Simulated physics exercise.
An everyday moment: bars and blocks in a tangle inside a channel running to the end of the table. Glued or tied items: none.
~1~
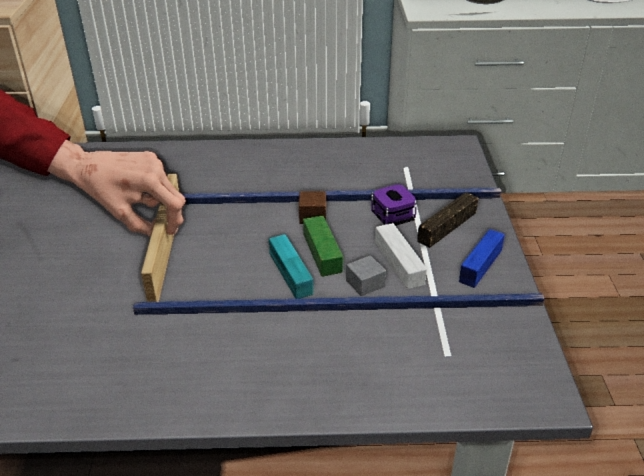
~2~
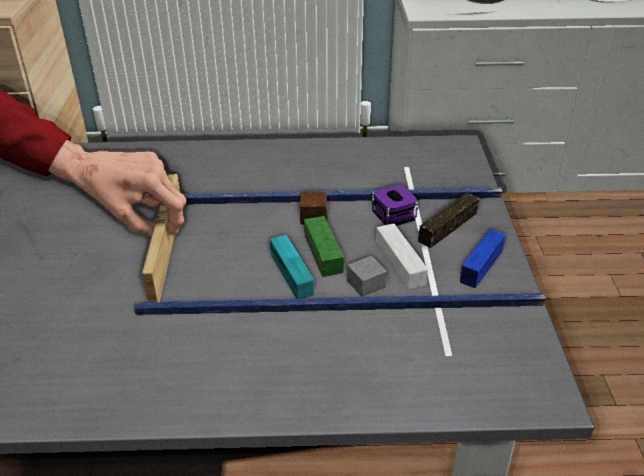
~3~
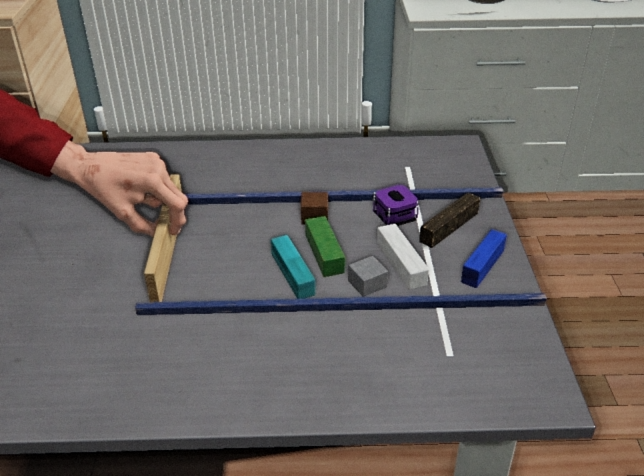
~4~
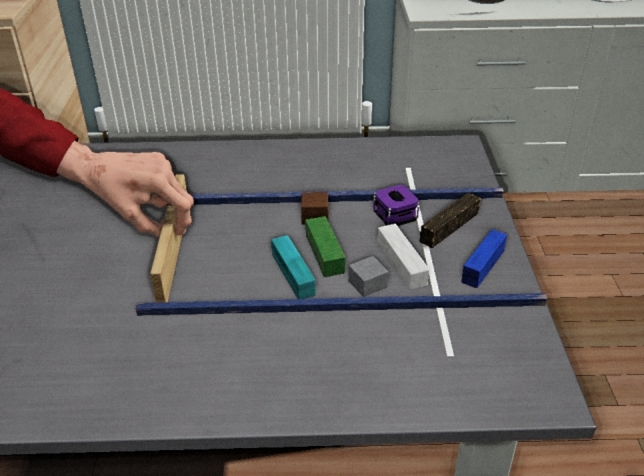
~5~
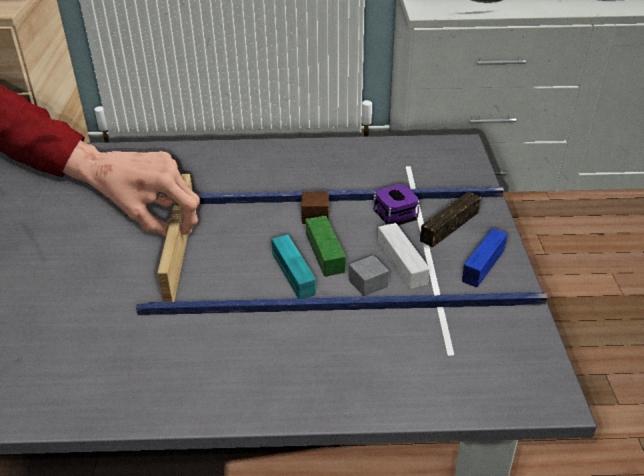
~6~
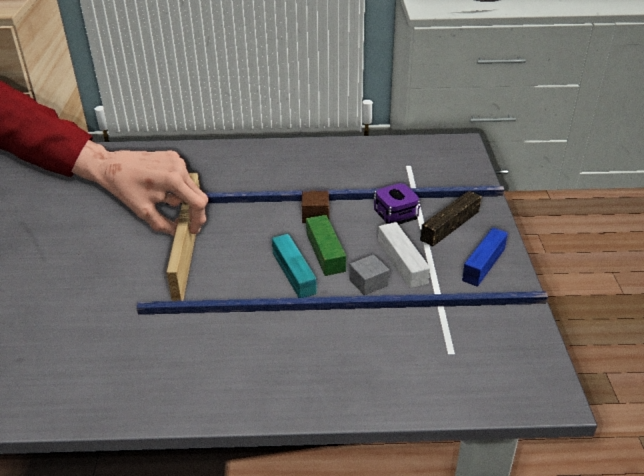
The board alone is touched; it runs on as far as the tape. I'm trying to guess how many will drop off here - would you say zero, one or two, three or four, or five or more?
The pieces lost over the edge are nonexistent.
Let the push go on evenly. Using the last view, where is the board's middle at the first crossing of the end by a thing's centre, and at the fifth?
The first one at (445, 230), the next at (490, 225).
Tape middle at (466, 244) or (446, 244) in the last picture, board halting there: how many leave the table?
The first try gives 2 and the second gives 0.
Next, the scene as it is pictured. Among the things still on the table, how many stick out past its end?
Answer: 0.
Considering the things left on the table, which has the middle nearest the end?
That would be the blue stick.
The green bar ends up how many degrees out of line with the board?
Roughly 5°.
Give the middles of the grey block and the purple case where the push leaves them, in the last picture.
Look around (470, 277) for the first and around (463, 205) for the second.
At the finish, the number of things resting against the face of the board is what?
It touches 2.
Early on, none off yet; blue stick at rest near (485, 256); black bar at rest near (451, 218); purple case at rest near (397, 205).
A while later, none off yet; blue stick at rest near (485, 256); black bar at rest near (451, 218); purple case at rest near (398, 205).
Finally, the number that fall off is zero.
